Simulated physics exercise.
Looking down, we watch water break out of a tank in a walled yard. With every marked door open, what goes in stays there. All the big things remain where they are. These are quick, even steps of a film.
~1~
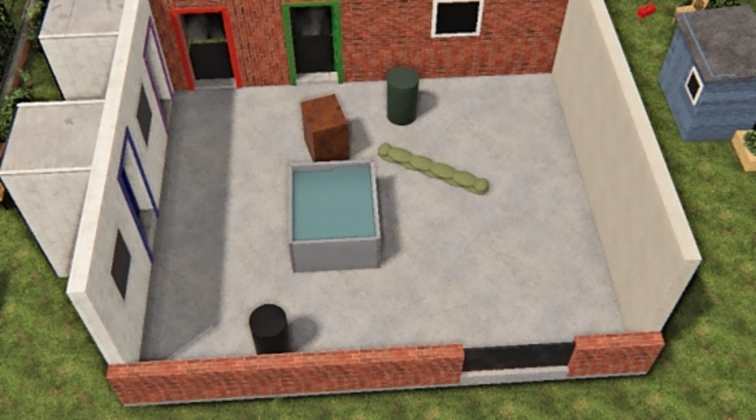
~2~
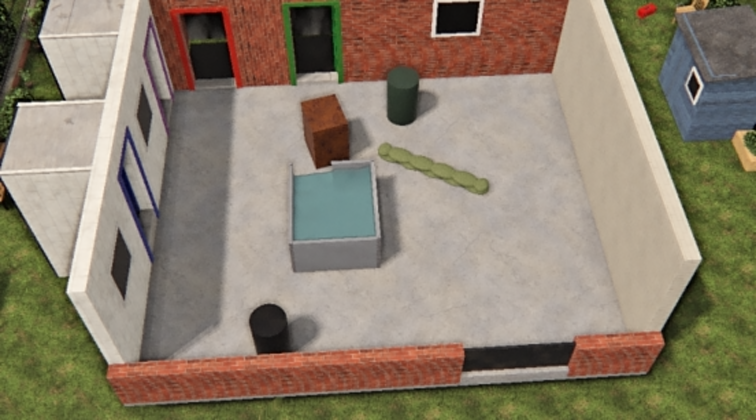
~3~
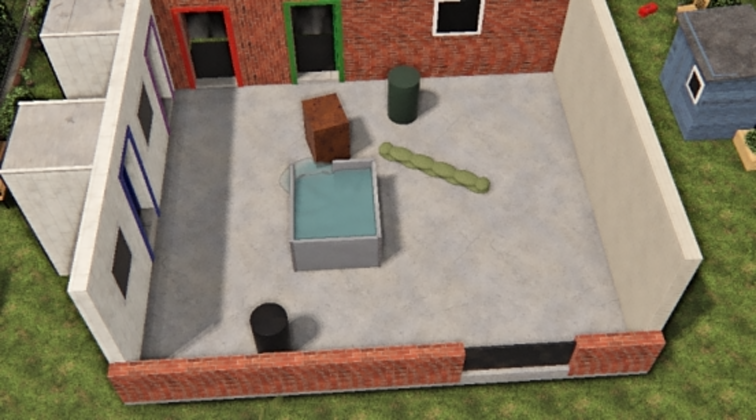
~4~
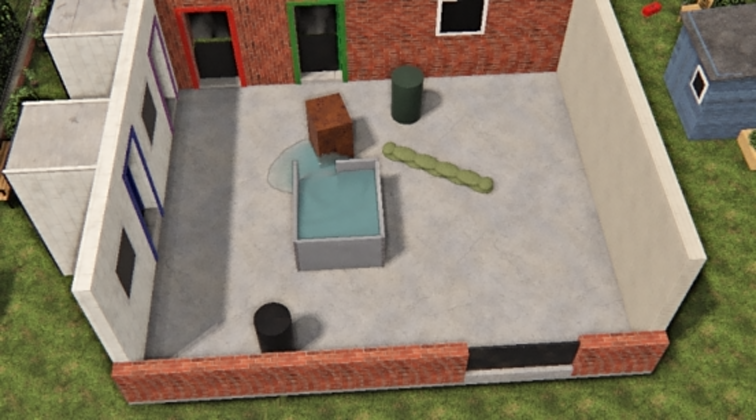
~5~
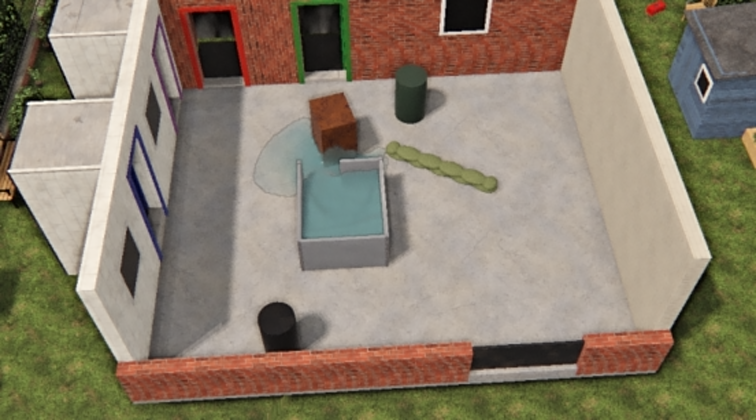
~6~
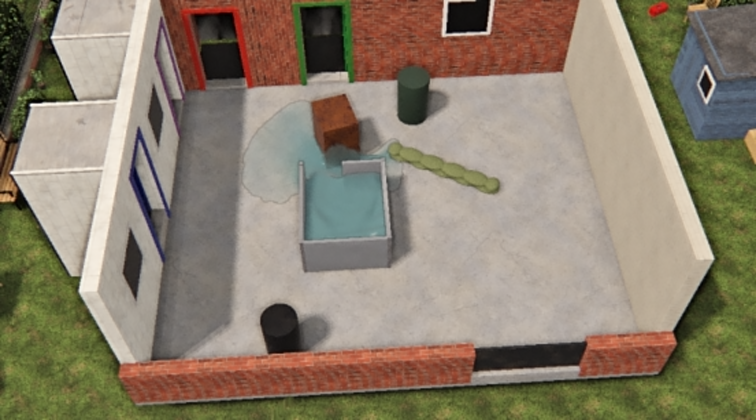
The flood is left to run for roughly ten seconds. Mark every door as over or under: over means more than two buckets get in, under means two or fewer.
Red door - over; blue door - under; purple door - over; green door - under.
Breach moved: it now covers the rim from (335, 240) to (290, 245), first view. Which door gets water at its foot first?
Answer: The one in blue.
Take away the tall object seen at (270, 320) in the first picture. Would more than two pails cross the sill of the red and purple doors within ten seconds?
Result - red tops the limit; purple tops the limit.
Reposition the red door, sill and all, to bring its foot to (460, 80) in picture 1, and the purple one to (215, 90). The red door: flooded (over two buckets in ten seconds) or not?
In that case the red one stays unflooded.
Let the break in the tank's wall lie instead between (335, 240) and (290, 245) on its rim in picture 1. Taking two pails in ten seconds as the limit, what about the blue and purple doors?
Going door by door: The blue one stays safe, and the purple one stays safe.
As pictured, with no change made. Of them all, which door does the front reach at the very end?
My answer: The door marked blue.
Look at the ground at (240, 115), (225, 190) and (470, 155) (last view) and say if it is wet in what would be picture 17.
Result, as listed: Wetted / not wetted / not wetted.
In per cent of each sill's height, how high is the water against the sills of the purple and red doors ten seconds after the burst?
Near 60 and 110 per cent, in that order.
A moment on, water covers 20 % of the floor; the red door under two buckets in, the blue door not reached, the purple door not reached, the green door wet at the sill, nothing in.
Next, water covers 25 % of the floor; the red door over two buckets in, the blue door not reached, the purple door under two buckets in, the green door wet at the sill, nothing in.
Then, water covers 35 % of the floor; the red door far over two buckets in, the blue door not reached, the purple door over two buckets in, the green door wet at the sill, nothing in.
Later, water covers 60 % of the floor; the red door far over two buckets in, the blue door wet at the sill, nothing in, the purple door far over two buckets in, the green door wet at the sill, nothing in.
In the end, water covers 90 % of the floor; the red door far over two buckets in, the blue door wet at the sill, nothing in, the purple door far over two buckets in, the green door wet at the sill, nothing in.
